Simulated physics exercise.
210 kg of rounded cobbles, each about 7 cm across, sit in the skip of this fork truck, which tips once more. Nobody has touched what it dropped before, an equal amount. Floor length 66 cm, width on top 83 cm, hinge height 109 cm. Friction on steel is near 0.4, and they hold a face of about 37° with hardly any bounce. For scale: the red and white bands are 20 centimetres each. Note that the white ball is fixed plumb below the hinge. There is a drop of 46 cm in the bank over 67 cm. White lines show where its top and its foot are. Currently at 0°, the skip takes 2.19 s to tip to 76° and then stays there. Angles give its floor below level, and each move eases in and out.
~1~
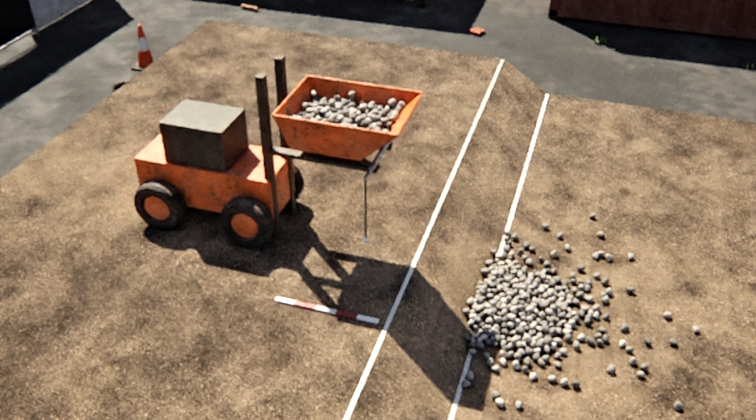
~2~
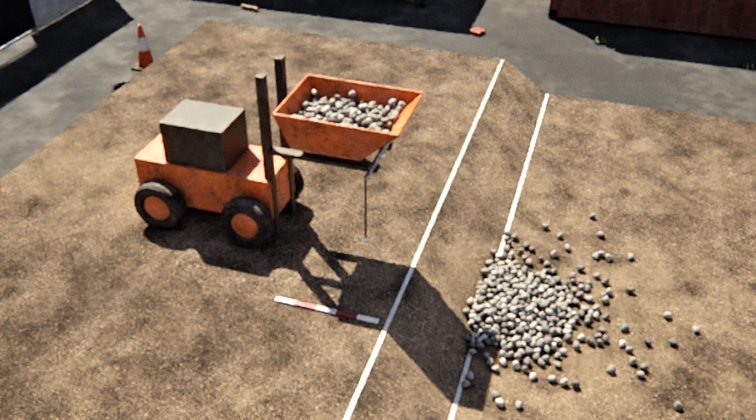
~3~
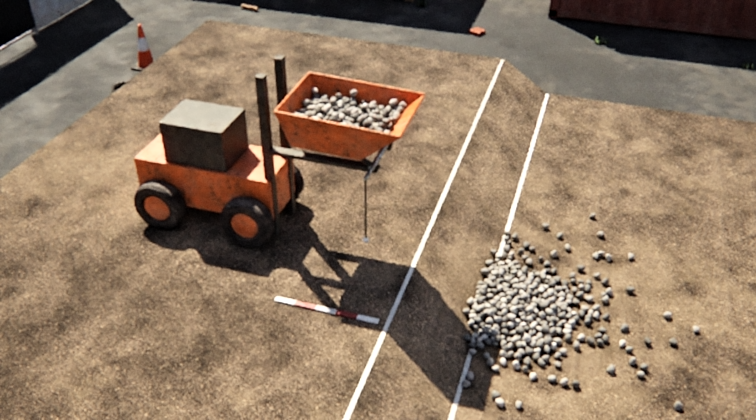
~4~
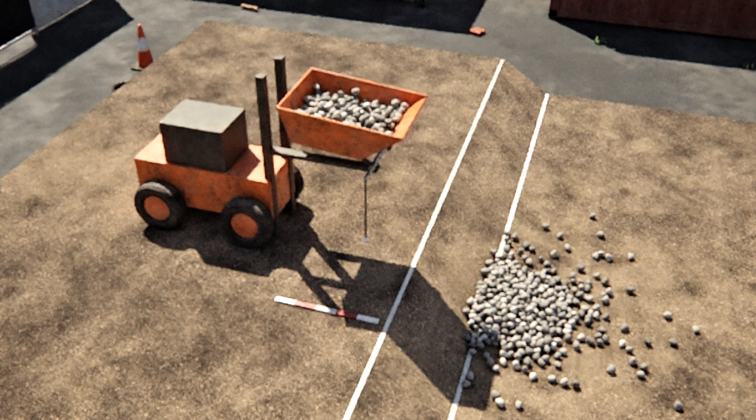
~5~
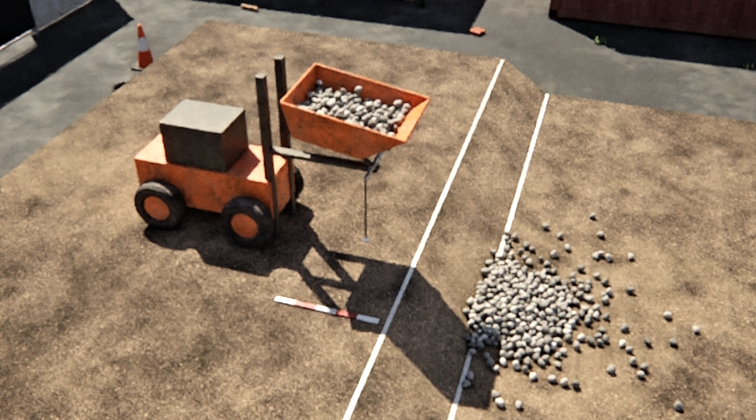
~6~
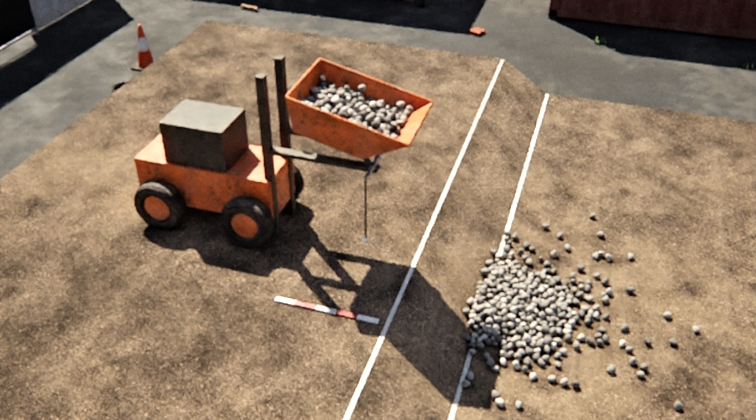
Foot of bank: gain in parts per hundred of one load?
Approx. 76 in a hundred.
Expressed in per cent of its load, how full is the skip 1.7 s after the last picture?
Around 20 per cent of the load is still inside.
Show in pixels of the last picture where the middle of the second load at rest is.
In the last view, somewhere near (498, 293).
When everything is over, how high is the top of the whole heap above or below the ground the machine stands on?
Top: Near 14 cm under it.
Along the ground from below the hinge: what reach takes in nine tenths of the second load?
About 160 cm.
Then, 1.0 s after the last picture the floor is at 64°; in per cent of one load, 99 in the skip, 7 on the top or the slope, 93 at the foot of the bank; the foremost stones are at (661, 362).
Then, 1.7 s after the last picture the floor is at 76°; in per cent of one load, 18 in the skip, 60 on the top or the slope, 121 at the foot of the bank; the foremost stones are at (661, 362).
Then, 2.0 s after the last picture the floor is at 76°; in per cent of one load, 1 in the skip, 43 on the top or the slope, 155 at the foot of the bank; the foremost stones are at (661, 362).
Then, 4.4 s after the last picture the floor is at 76°; in per cent of one load, 0 in the skip, 30 on the top or the slope, 169 at the foot of the bank; the foremost stones are at (671, 332). Net gain at the foot of the bank, 76.
